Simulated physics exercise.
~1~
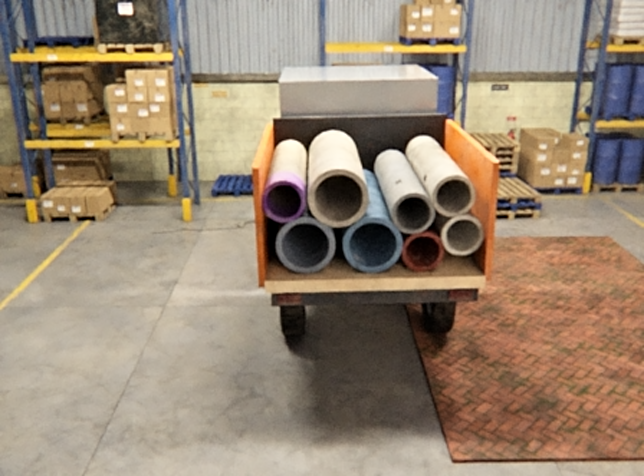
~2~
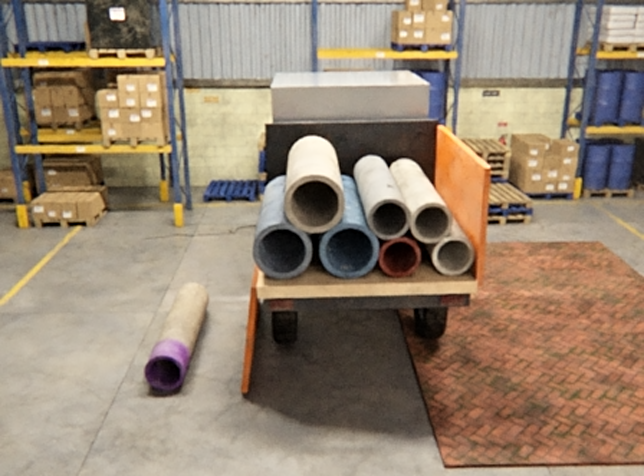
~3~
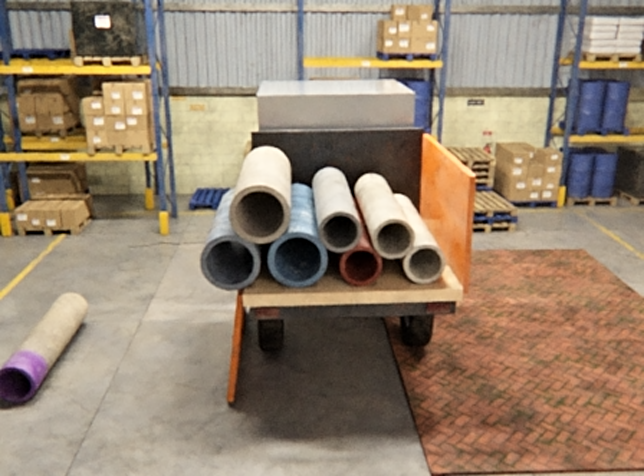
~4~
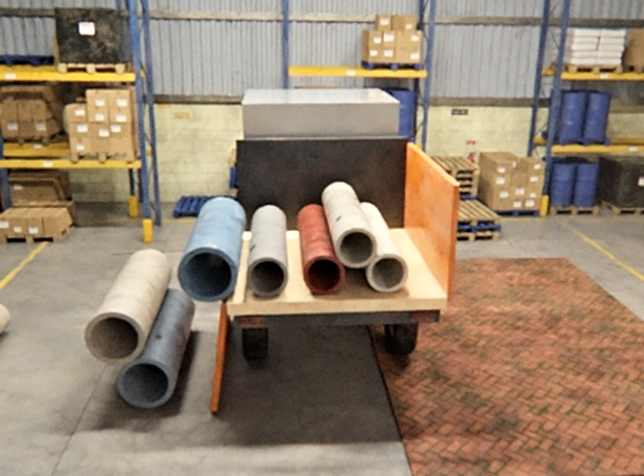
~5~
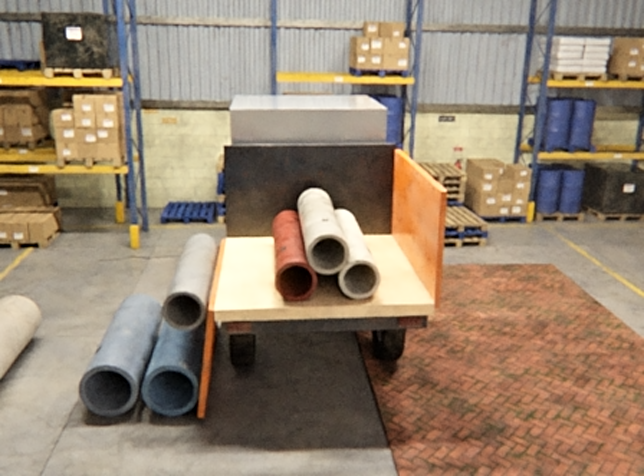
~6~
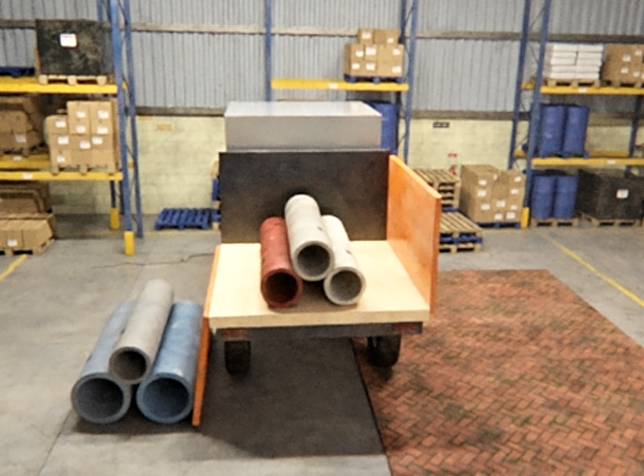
In a warehouse, the left drop side of a parked flatbed loaded with concrete pipes swings down, and a purple-ended pipe drops off and rolls away left. Four more pipes follow to the floor, leaving one red and two grey pipes stacked on the deck.
